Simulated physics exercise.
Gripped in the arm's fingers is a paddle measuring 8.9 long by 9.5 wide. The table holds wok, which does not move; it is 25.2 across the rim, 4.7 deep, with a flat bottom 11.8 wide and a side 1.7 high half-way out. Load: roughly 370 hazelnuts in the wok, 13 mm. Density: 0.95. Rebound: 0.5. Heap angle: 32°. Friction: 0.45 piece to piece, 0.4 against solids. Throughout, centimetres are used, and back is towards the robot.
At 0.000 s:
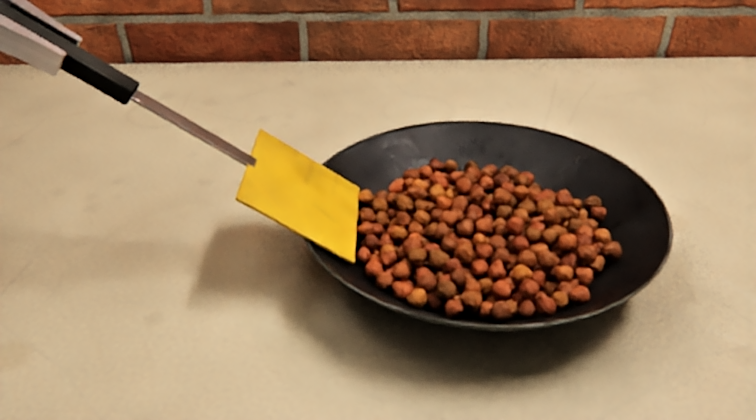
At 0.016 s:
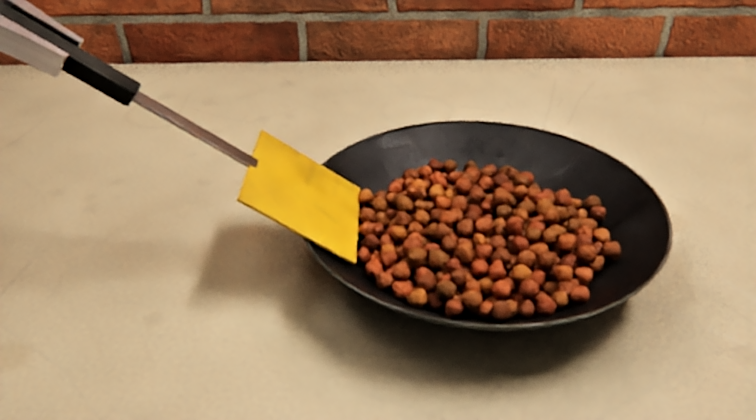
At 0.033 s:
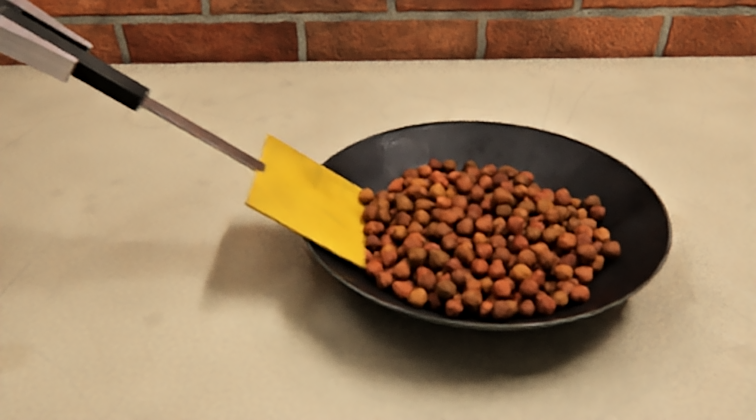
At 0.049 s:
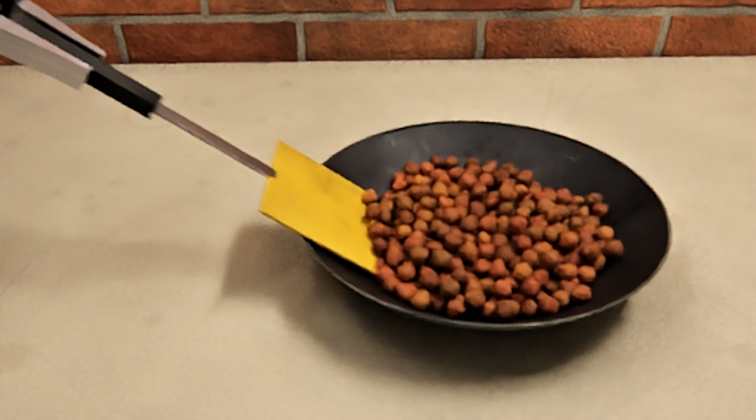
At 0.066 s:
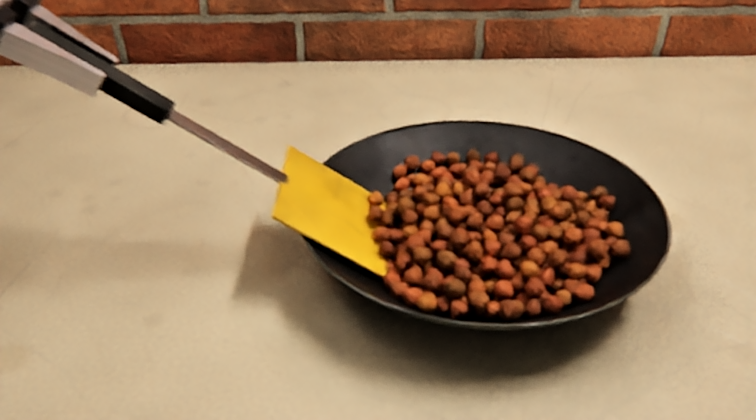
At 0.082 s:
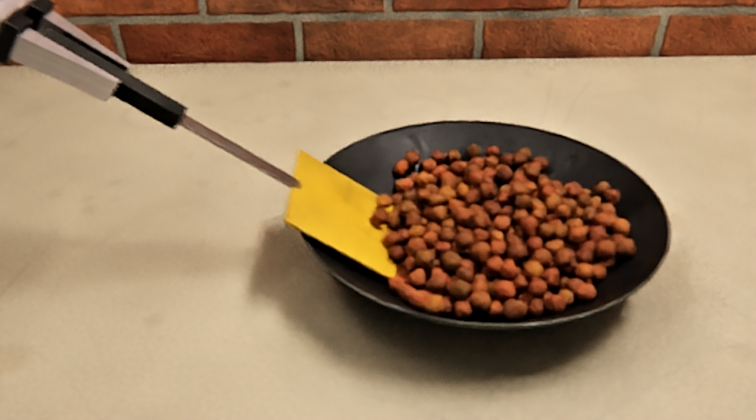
A flat yellow paddle, gripped by a black and white robot arm reaching in from the upper left, slopes down into a black wok heaped with reddish-brown hazelnuts. The wok sits right of centre on a pale beige tabletop before a red brick wall, seen from slightly above. After barely moving at first, the paddle slides slowly right and slightly down, nudging the heap rightward, while wok and camera stay still.
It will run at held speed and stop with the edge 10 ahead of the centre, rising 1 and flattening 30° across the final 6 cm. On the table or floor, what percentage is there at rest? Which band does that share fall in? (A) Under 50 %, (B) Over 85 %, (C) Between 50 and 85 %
Under 50 % (A).
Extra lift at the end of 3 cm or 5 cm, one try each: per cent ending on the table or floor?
Result: Approx. 40 % and 40 %, one try each.
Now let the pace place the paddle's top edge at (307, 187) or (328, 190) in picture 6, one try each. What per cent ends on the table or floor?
45 % and 55 %.
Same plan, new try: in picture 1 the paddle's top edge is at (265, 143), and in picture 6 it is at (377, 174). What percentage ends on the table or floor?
It works out to about 65 %, more or less.
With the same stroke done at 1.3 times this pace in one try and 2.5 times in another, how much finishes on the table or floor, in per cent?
About 45 and 60 per cent.
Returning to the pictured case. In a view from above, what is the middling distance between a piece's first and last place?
The value is roughly 9 cm.
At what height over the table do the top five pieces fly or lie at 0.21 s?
They are some 6 cm up.
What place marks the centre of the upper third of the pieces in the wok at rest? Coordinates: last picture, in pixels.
Look near (589, 213).
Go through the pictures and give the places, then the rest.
In the first picture, paddle top edge at (249, 161), sloping 36°; upper third of the load around (475, 219), from x 365 to 610, top at y 165; 369 in the wok.
In the second picture, paddle top edge at (250, 162), sloping 36°; upper third of the load around (475, 219), from x 365 to 610, top at y 165.
In the third picture, paddle top edge at (258, 166), sloping 36°; upper third of the load around (475, 219), from x 365 to 610, top at y 165.
In the fourth picture, paddle top edge at (269, 173), sloping 36°; upper third of the load around (479, 217), from x 370 to 615, top at y 160.
In the fifth picture, paddle top edge at (281, 178), sloping 36°; upper third of the load around (492, 214), from x 375 to 620, top at y 155.
In the sixth picture, paddle top edge at (292, 183), sloping 36°; upper third of the load around (504, 214), from x 380 to 625, top at y 150; 369 in the wok.
By 0.21 s, sloping 36°, highest piece 6 above the table; 369 in the wok.
By 0.34 s, sloping 26°, highest piece 7 above the table; 357 in the wok, 1 on the table or floor, 11 on the blade or in flight.
By 0.60 s, sloping 6°, highest piece 7 above the table; 240 in the wok, 125 on the table or floor, 4 on the blade or in flight.
By 1.65 s, sloping 6°, highest piece 7 above the table; 235 in the wok, 134 on the table or floor.
Final count, 235 in the wok, 134 on the table or floor. That is 36 % on the table or floor.
